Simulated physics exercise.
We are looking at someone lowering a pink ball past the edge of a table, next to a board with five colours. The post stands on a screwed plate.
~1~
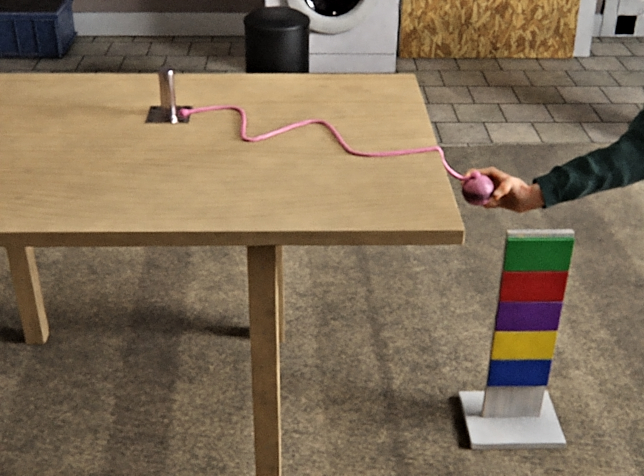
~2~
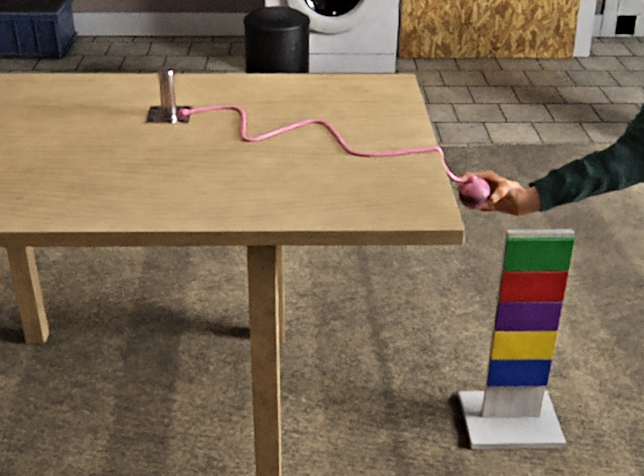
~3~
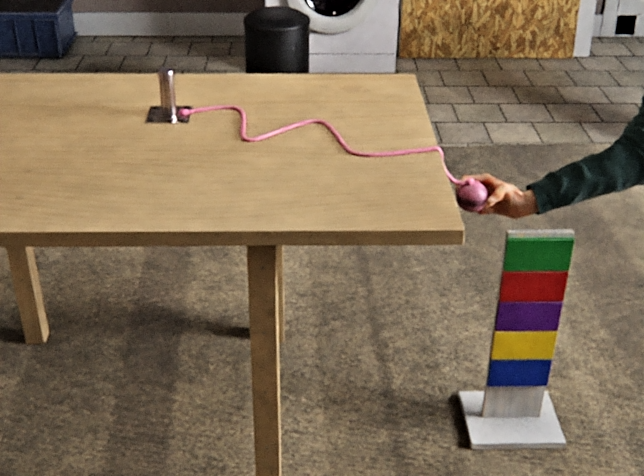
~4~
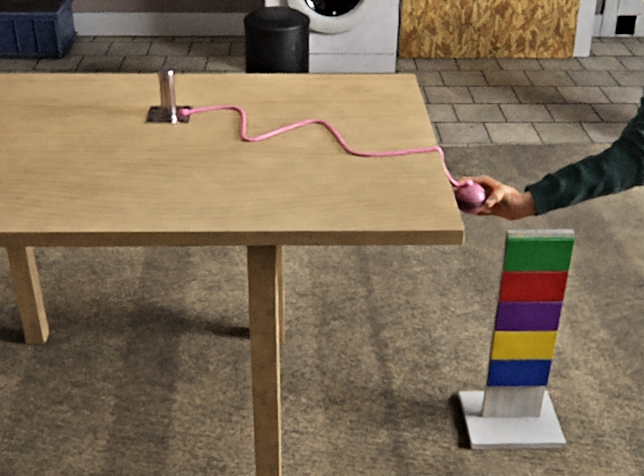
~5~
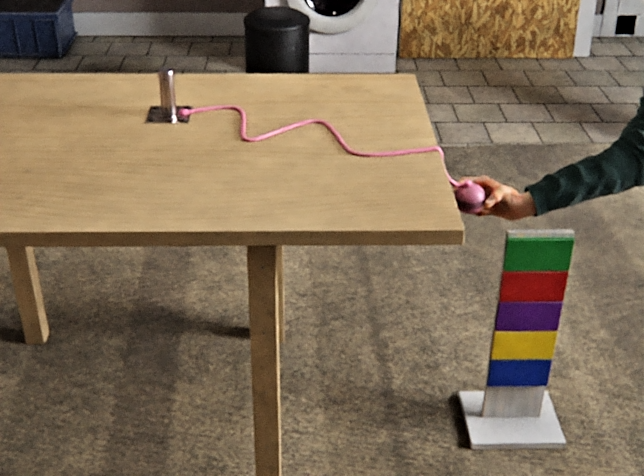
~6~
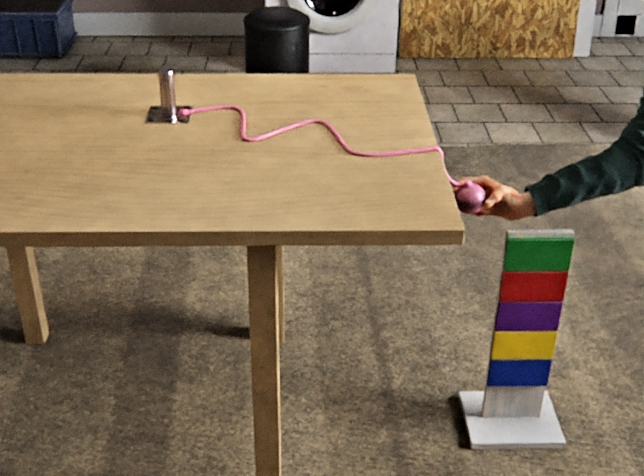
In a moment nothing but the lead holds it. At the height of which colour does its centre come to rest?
Its middle rests at the purple band.
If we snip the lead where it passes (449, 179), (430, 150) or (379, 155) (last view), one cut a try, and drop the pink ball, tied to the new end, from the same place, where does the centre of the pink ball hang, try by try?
In that order: (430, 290), (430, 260) and (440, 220).
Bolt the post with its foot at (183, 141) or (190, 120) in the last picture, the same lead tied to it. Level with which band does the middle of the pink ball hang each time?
Taking them in turn: Yellow; yellow.
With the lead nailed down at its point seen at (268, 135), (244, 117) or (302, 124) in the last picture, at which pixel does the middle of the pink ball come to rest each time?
Near (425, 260), (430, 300) and (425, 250).
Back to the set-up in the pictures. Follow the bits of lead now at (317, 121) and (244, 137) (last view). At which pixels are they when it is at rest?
Near (396, 137) and (306, 127).
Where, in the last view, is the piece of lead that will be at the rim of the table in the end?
The one at (338, 136).
A little later, ball near (431, 301); level with purple.
Next, ball near (422, 311); level with purple.
When it is over, ball near (424, 313); level with purple. The purple one.
